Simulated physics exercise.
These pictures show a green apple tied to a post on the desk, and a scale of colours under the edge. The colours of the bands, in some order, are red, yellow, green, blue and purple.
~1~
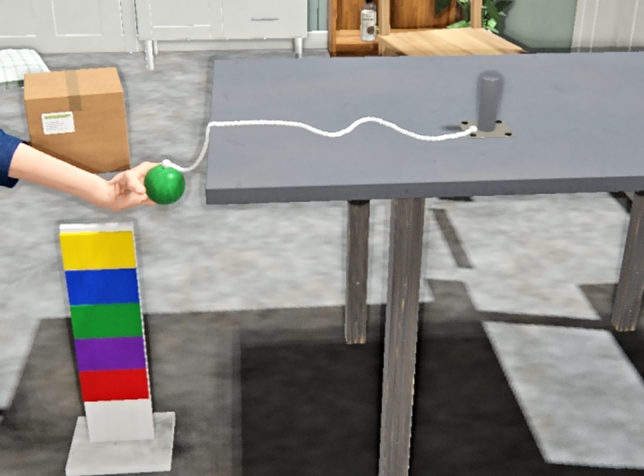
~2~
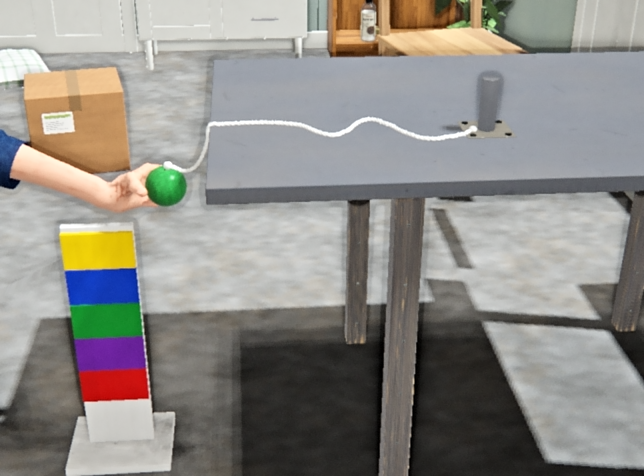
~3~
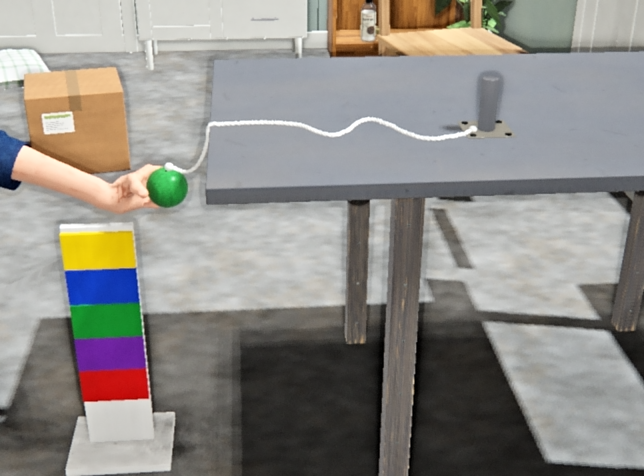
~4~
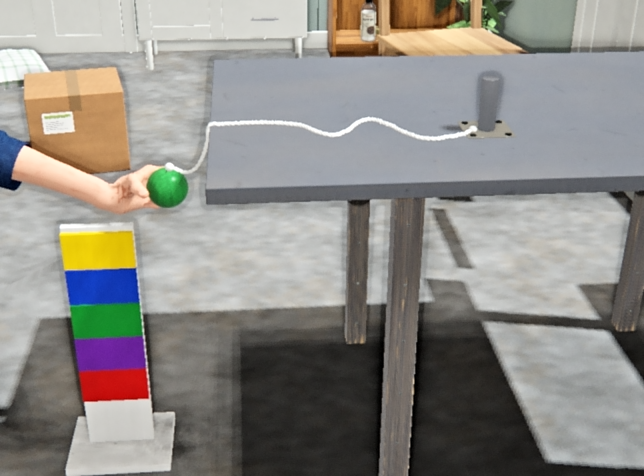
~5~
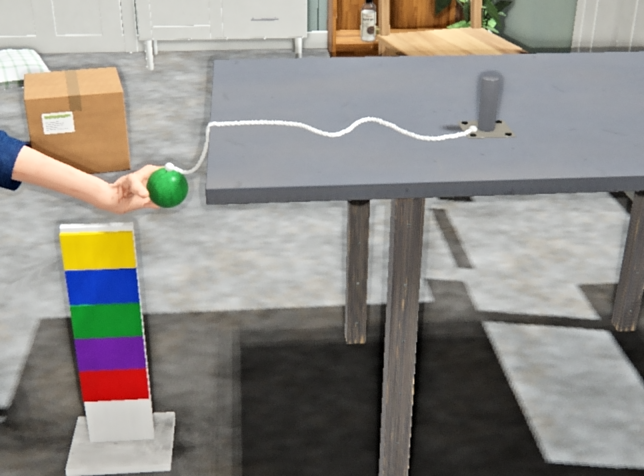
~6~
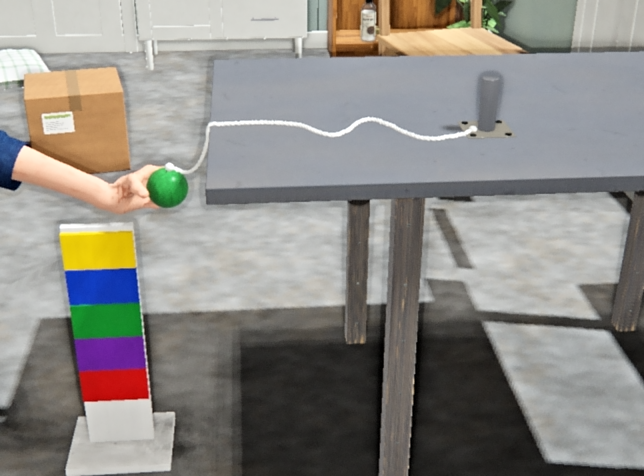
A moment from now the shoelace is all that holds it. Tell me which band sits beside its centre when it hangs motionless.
The blue one sits beside it.
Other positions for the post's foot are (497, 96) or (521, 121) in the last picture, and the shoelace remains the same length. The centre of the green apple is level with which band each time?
Going case by case, it's yellow and then yellow.
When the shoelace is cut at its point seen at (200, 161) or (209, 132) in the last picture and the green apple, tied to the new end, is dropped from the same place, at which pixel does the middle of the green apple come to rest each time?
The pixels are close to (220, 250) for the first and (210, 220) for the second.
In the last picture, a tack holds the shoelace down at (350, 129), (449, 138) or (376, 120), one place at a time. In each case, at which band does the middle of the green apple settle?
Result per try, in sequence: Yellow / blue / yellow.
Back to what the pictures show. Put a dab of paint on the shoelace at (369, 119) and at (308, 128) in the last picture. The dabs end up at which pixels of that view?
In that view they reach (334, 130) and (238, 131).
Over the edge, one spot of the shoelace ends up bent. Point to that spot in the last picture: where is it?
Position: Approx. (279, 123).
Soon after, apple near (236, 265); level with yellow.
Then, apple near (194, 290); level with blue.
At rest, apple near (210, 289); level with blue. Its centre hangs level with the blue band.
